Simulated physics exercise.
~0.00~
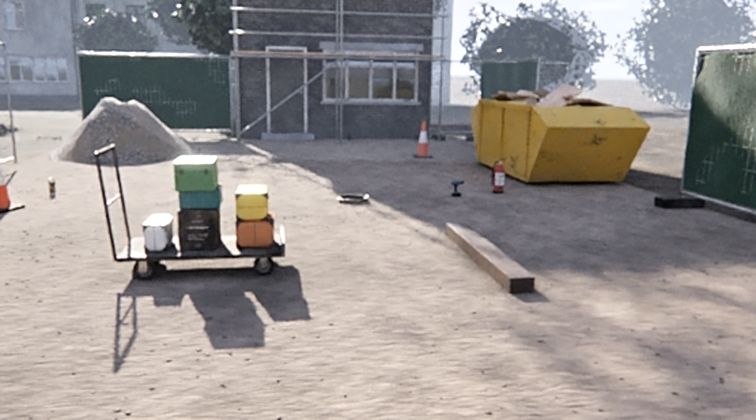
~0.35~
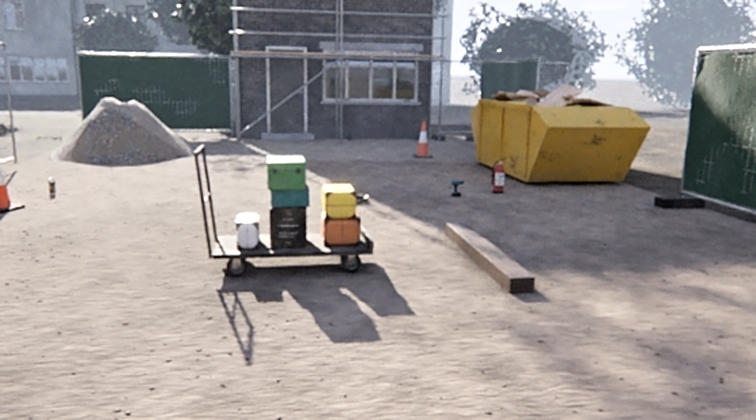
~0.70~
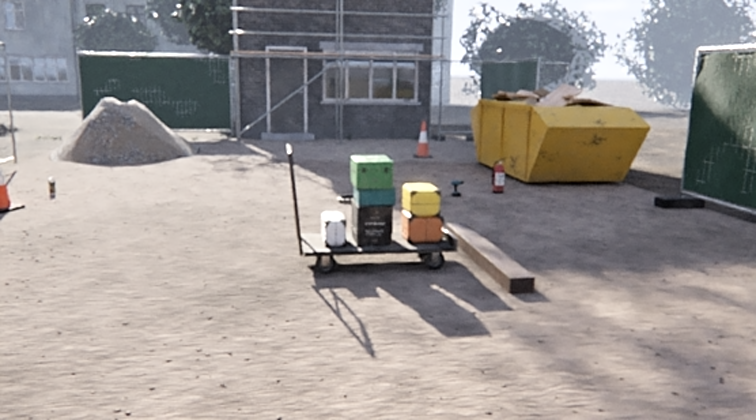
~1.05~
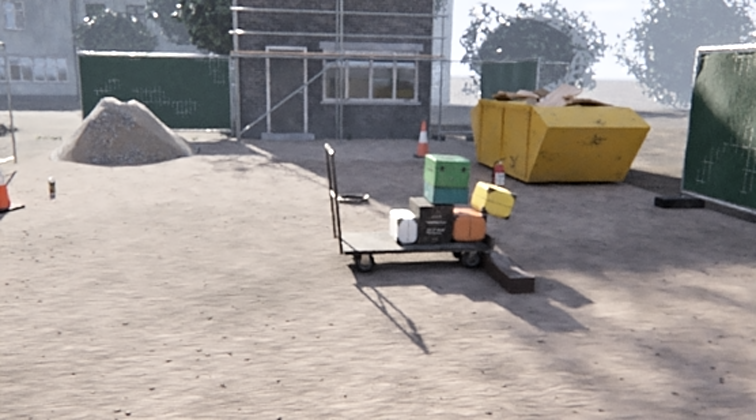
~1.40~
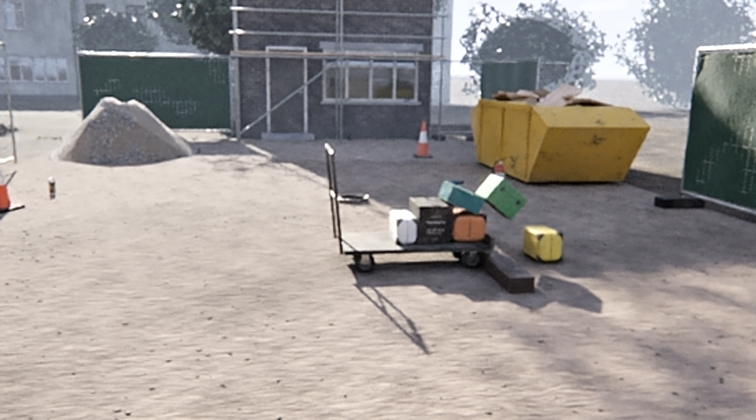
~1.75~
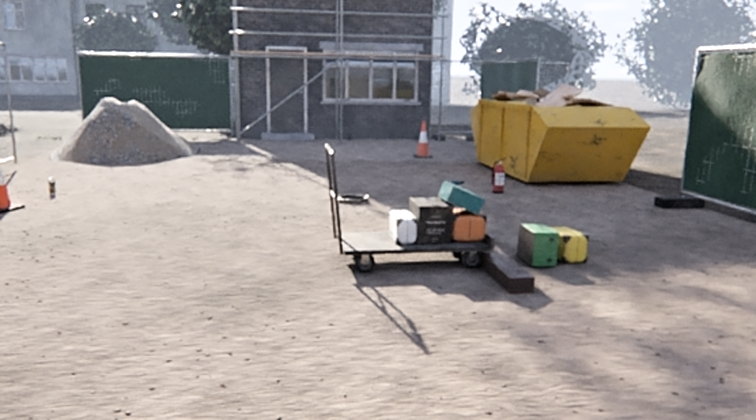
A loaded trolley rolled right across a building yard and stopped dead against a beam, sending the yellow suitcase and then the green box tumbling to the ground beyond it, while the teal box ended up tilted among the cases still aboard.
